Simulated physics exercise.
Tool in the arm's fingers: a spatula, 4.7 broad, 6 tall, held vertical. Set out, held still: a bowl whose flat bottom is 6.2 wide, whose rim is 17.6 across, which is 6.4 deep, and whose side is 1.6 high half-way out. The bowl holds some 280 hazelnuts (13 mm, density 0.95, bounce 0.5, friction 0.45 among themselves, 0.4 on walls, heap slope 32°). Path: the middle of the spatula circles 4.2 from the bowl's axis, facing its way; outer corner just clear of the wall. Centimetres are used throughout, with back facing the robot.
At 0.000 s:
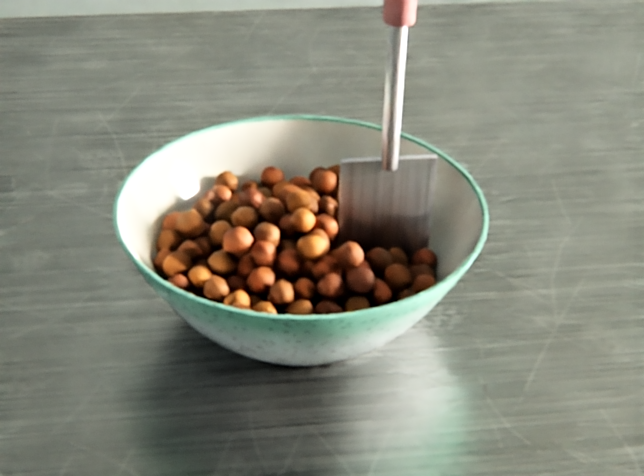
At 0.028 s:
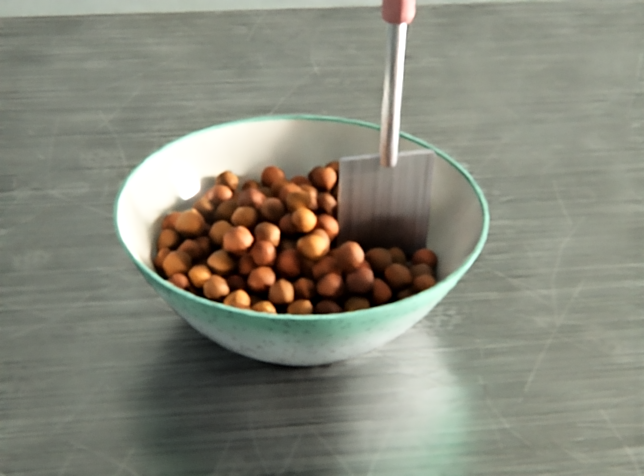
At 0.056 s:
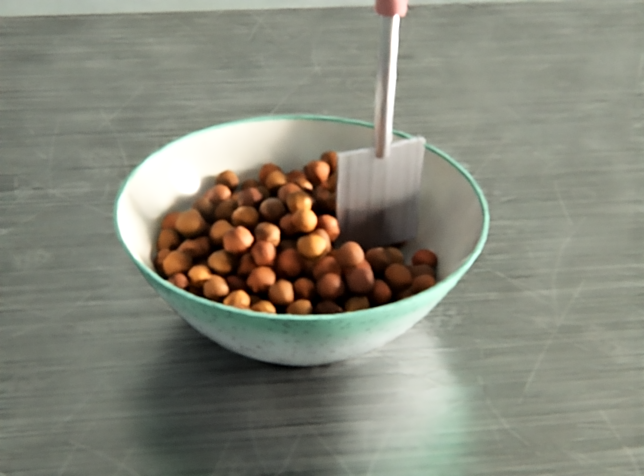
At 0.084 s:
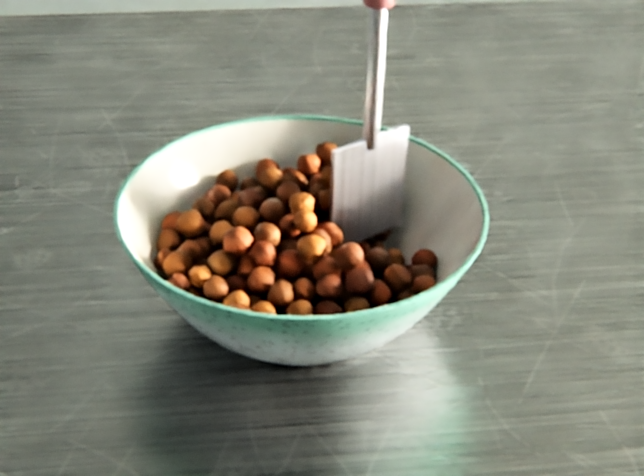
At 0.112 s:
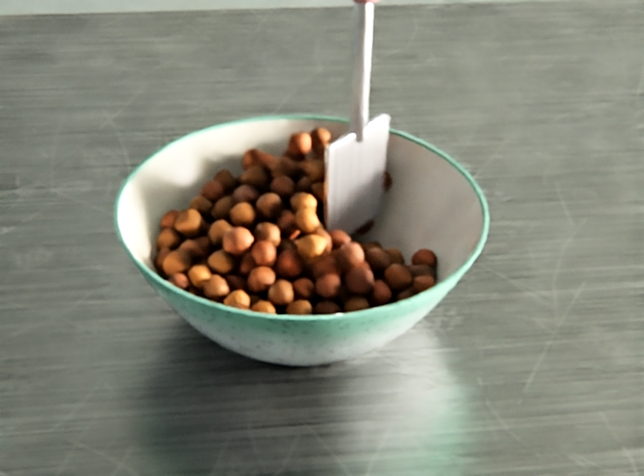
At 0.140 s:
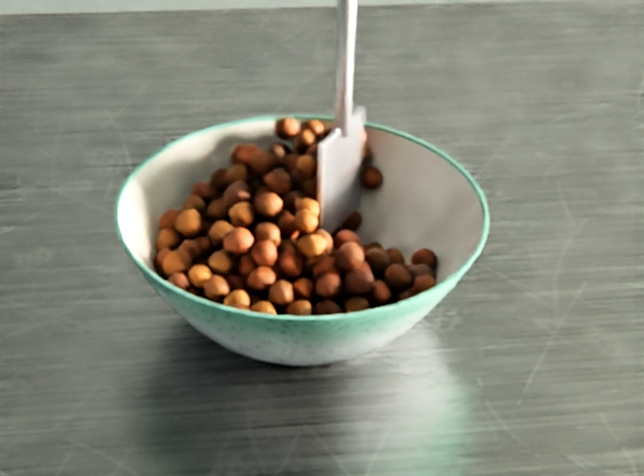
In this clip, a flat spatula held upright in a green-rimmed white bowl of hazelnuts sweeps from the right toward the back, turning as it goes and pushing nuts into a higher heap near the rear rim.
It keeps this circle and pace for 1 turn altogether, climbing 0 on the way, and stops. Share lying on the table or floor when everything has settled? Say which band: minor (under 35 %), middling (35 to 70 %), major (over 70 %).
Band: Minor.
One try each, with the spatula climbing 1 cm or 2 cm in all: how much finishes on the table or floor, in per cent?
Estimates: 15 % then 10 %.
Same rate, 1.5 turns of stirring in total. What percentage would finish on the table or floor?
It would be around 30 percent.
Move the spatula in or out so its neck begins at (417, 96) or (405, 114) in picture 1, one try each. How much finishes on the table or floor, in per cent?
10 and 15 per cent.
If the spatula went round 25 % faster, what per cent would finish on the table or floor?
It would come to around 25 percent.
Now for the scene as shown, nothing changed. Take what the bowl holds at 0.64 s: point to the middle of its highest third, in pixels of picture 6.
The centre is roughly (401, 245).
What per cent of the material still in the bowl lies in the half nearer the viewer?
About 25 per cent.
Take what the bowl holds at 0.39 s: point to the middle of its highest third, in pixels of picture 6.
The top third is centred near (209, 249) in the last picture.
By 0.39 s, 174° round, highest piece 10 above the table; 260 in the bowl, 4 on the table or floor, 12 in flight or on the tool.
By 0.64 s, 292° round, highest piece 9 above the table; 236 in the bowl, 33 on the table or floor, 7 in flight or on the tool.
By 0.97 s, 0° round, highest piece 7 above the table; 224 in the bowl, 51 on the table or floor, 1 in flight or on the tool.
By 1.67 s, 0° round, highest piece 7 above the table; 224 in the bowl, 52 on the table or floor.
Final count, 224 in the bowl, 52 on the table or floor. That is 19 % on the table or floor.
